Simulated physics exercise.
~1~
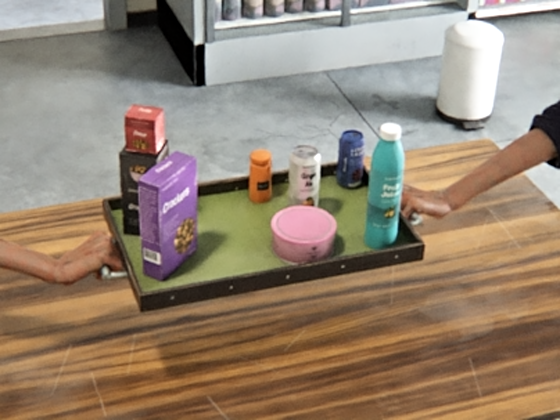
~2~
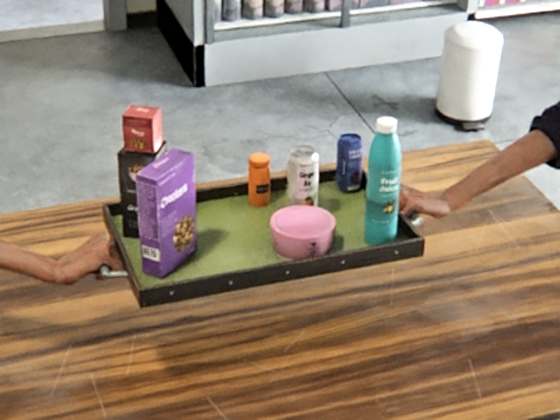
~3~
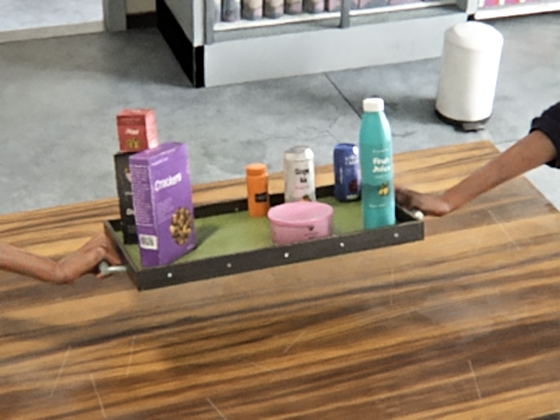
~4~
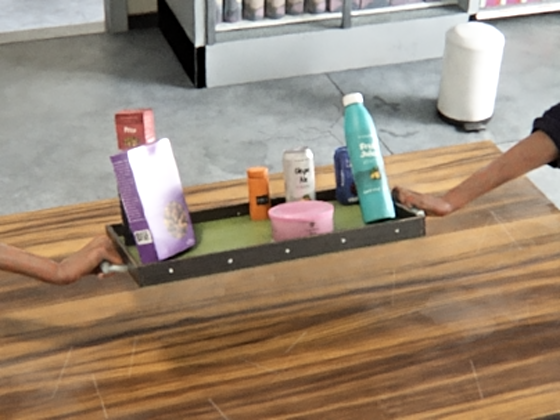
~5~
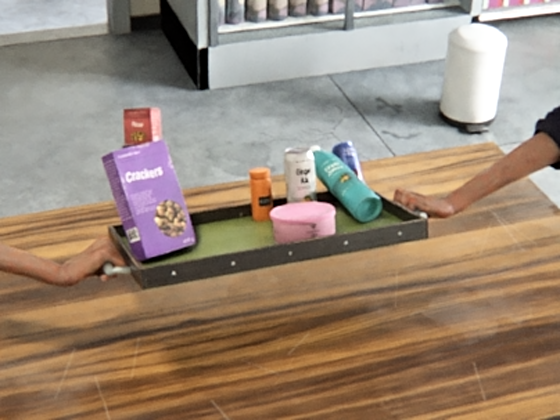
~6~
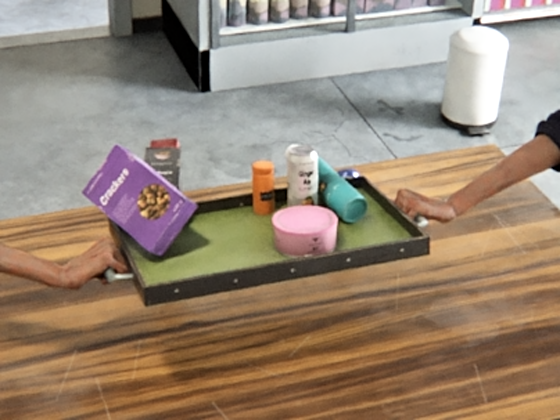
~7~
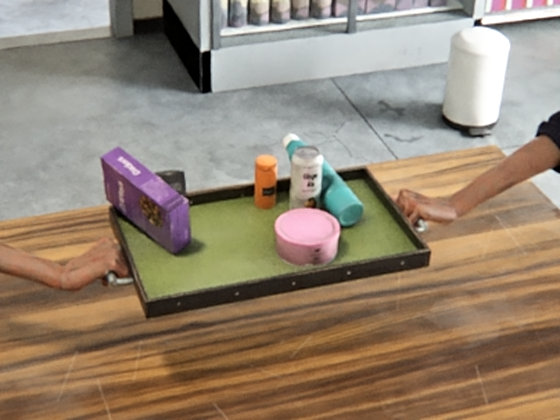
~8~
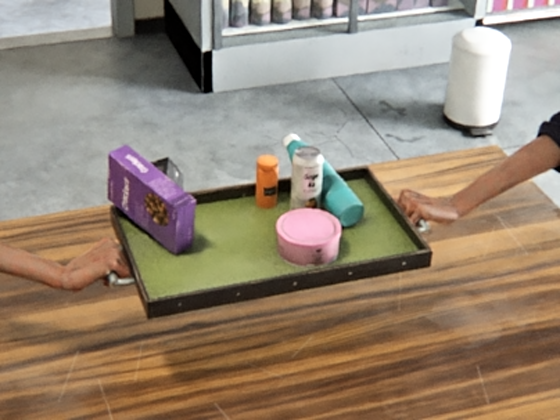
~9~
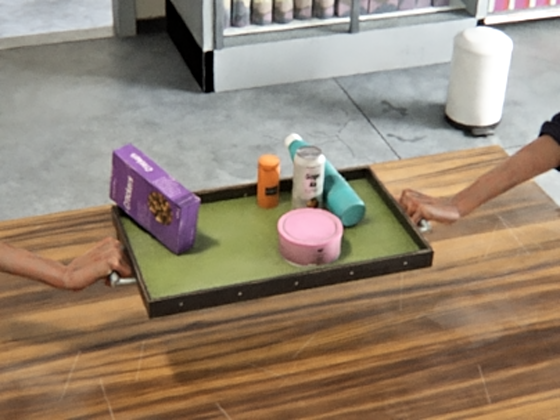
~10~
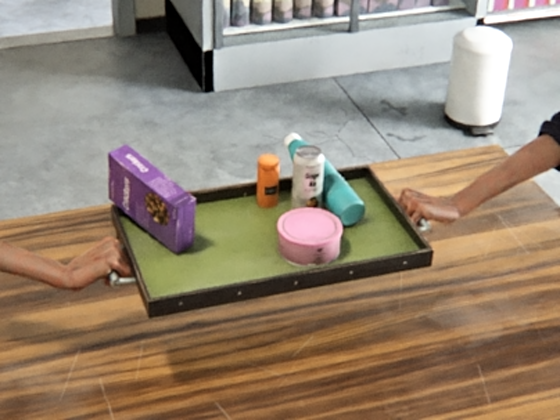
Two hands tipping a tray of groceries away, toppling the purple packet and turquoise bottle as cartons and blue can slide off, then levelling it.
